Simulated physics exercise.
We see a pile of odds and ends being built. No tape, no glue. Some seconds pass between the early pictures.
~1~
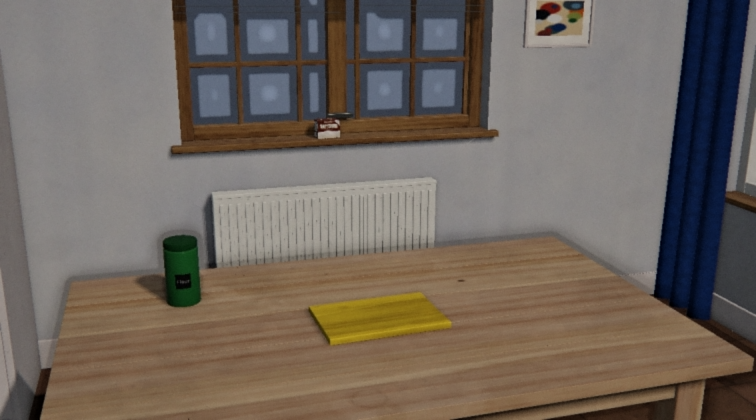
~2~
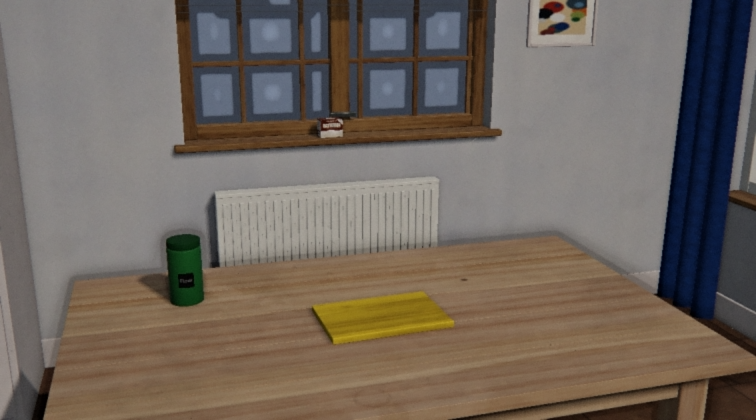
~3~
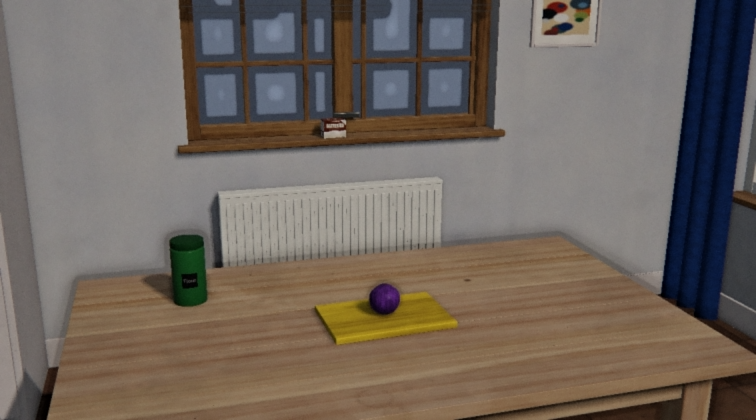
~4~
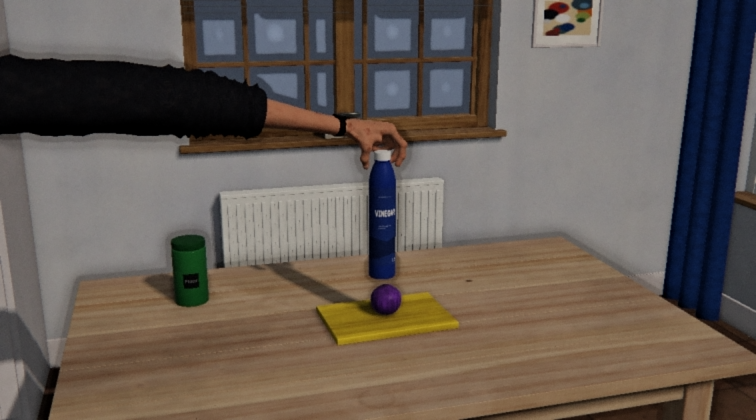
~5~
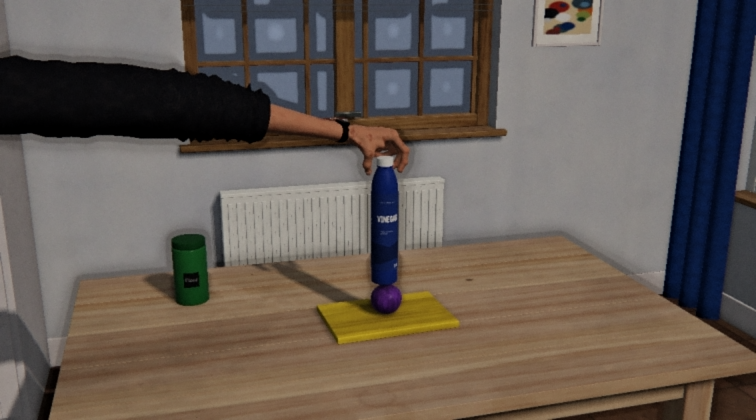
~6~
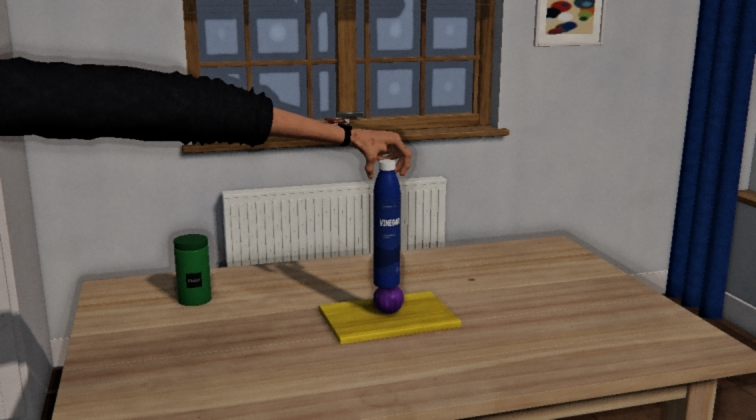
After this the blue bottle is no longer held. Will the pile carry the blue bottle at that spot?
Here the pile loses its balance.
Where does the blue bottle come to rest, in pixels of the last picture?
Near (300, 318).
Then, 0.60 s after the last picture, blue bottle tipped 39° from how it was near (351, 238).
Then, 0.80 s after the last picture, blue bottle now fallen.
Then, 1.00 s after the last picture, things are still on the move.
At rest, fallen, blue bottle; the other 3 in place. Seen from the same camera at the end, blue bottle near (300, 318). The pile comes apart.
